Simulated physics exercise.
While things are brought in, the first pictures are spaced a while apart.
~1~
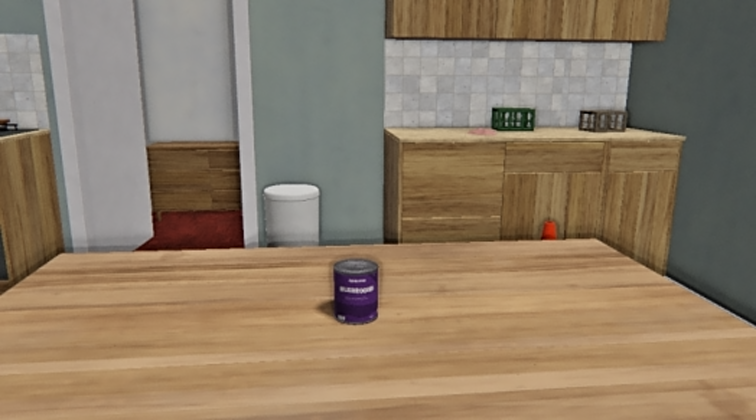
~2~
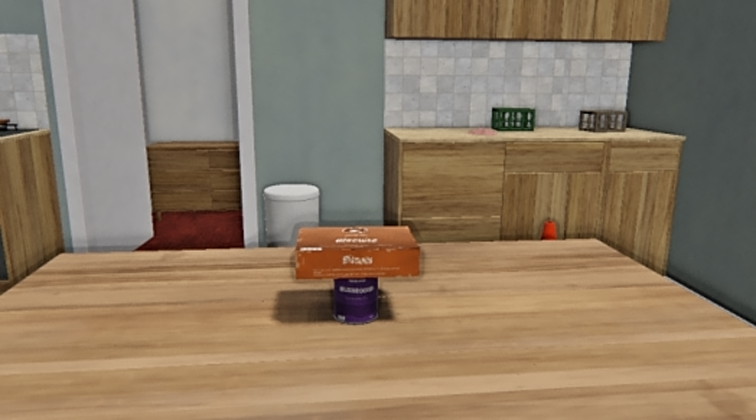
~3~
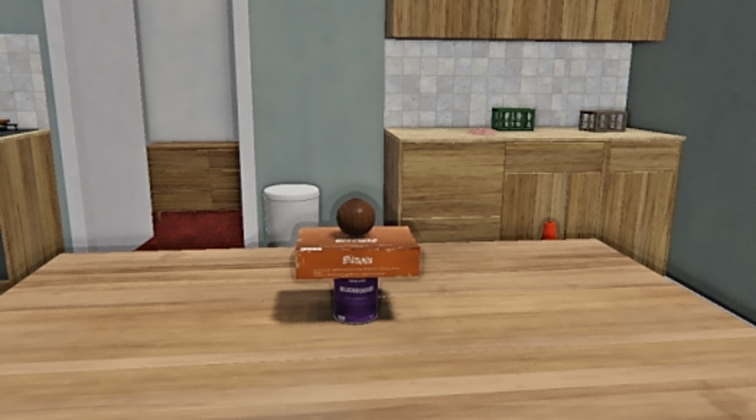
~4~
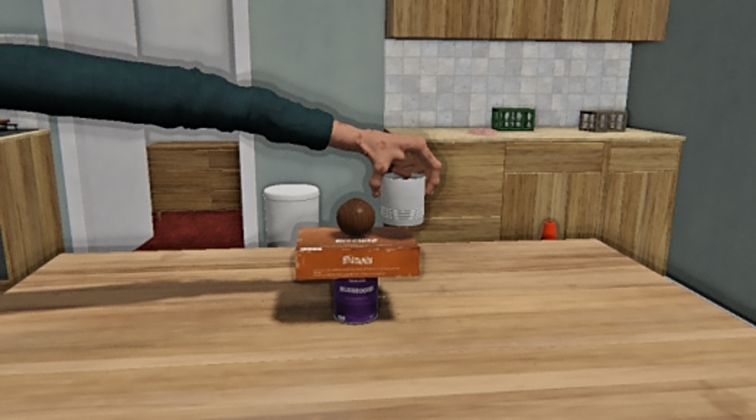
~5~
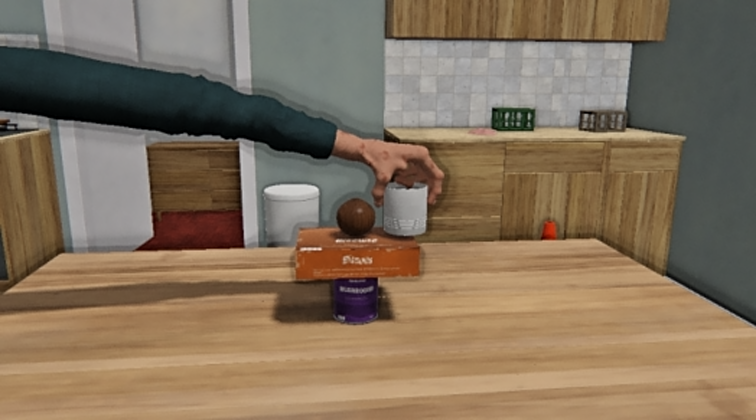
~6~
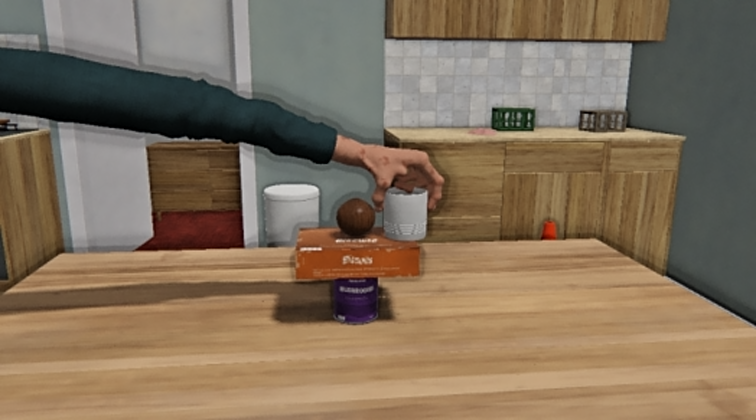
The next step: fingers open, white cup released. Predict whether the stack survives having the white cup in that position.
Prediction: It survives.
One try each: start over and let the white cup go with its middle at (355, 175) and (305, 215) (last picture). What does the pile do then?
Lab note - try 1: Collapse; try 2: No collapse.
Then, 0.70 s past the last view, nothing moves.
Then, 1.50 s past the last view, white cup resting near (406, 214).
Finally, all 4 still in place. Final places as the last picture's camera would see them, white cup near (406, 214). The pile keeps its balance.
